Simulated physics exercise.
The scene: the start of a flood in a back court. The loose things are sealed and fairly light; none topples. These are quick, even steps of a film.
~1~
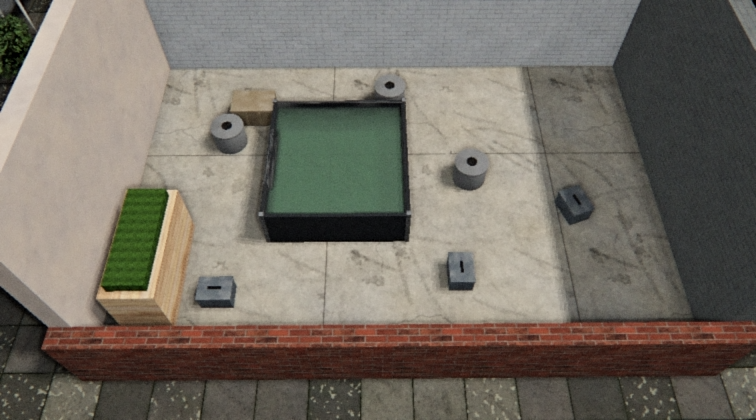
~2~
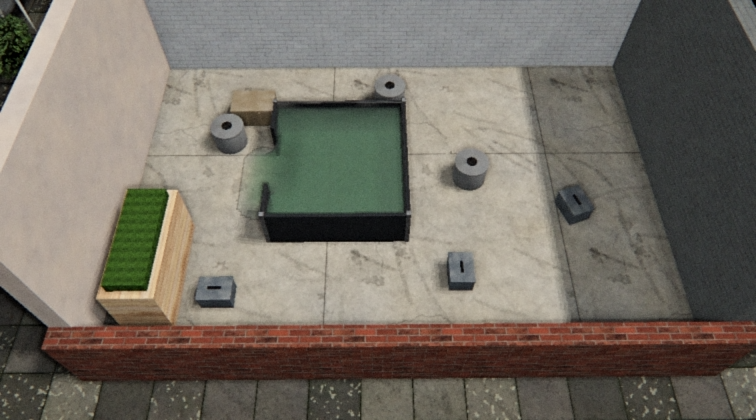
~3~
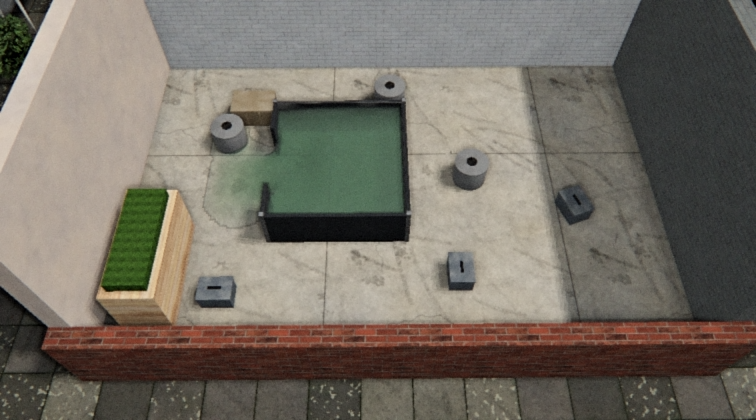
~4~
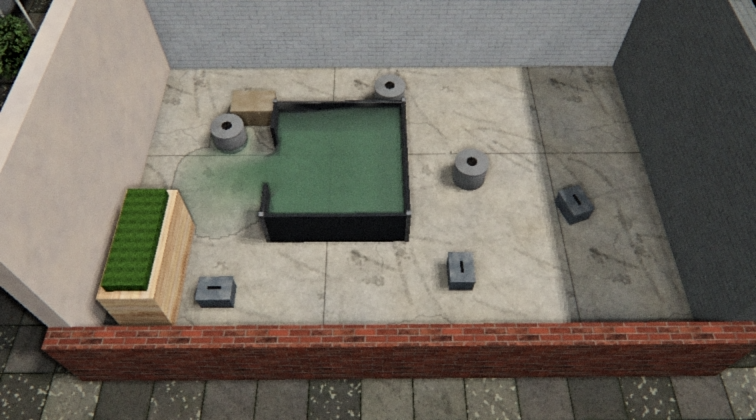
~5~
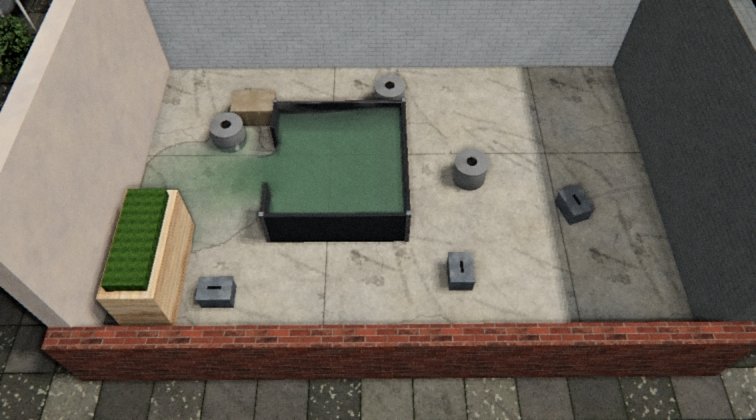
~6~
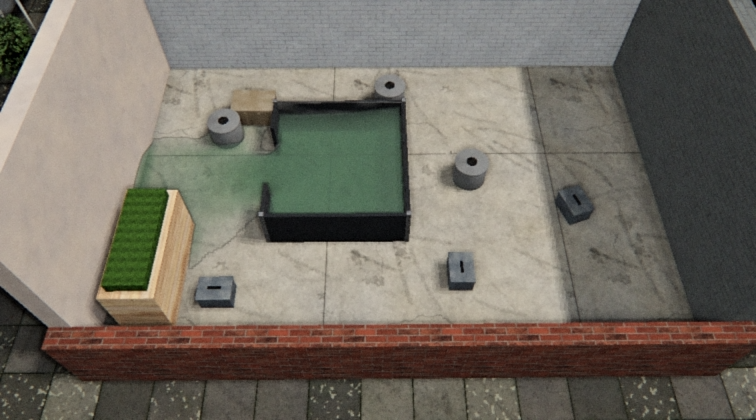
Green water sits in a square, black-walled tank in a walled yard, among grey blocks and cylinders, until a gap opens in its left side. The water spreads leftward across the pale floor, reaching the wooden box and left wall, while the nearest grey cylinder shifts very slightly.
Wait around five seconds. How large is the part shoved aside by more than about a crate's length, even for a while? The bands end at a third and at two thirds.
Share: From one to two thirds.
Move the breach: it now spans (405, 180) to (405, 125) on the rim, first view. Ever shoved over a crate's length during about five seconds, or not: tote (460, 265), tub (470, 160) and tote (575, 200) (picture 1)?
As listed: Never so far, yes, that far or more.
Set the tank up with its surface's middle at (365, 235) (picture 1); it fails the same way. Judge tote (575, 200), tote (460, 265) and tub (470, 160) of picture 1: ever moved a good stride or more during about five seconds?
In turn: Not that far, not that far, short of that.
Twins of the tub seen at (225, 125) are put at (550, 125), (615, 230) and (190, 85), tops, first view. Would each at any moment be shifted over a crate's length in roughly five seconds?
As listed: Not that far, never so far, that far or more.
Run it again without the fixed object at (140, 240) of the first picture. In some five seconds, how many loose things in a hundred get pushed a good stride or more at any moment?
Close to 60 %.
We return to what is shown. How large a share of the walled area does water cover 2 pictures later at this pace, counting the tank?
Near 20 in a hundred.
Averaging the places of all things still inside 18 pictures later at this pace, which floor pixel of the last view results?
At about (397, 176).
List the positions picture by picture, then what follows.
In the first picture, a tub at (227, 126), on the bottom; a crate at (253, 100) rests on the ground; 0 of 7 have shifted.
In the second picture, a tub at (227, 126) rests on the ground; a crate at (253, 100), on the bottom; 0 of 7 have shifted.
In the third picture, a tub at (227, 126) rests on the ground; a crate at (253, 100) rests on the ground; 0 of 7 have shifted.
In the fourth picture, a tub at (227, 126), on the bottom; a crate at (253, 100) rests on the ground; 0 of 7 have shifted.
In the fifth picture, a tub at (226, 124), on the bottom; a crate at (253, 100), on the bottom; 0 of 7 have shifted.
In the sixth picture, a tub at (223, 121) rests on the ground, close to its start; a crate at (253, 100) rests on the ground; 1 of 7 have shifted.
A moment on, 0 of 7 are well off their spots; 0 afloat.
Next, 1 of 7 are well off their spots; 1 afloat.
Later, 2 of 7 are well off their spots; 0 afloat.
In the end, 3 of 7 are well off their spots, and 3 have been at some point; 0 afloat.
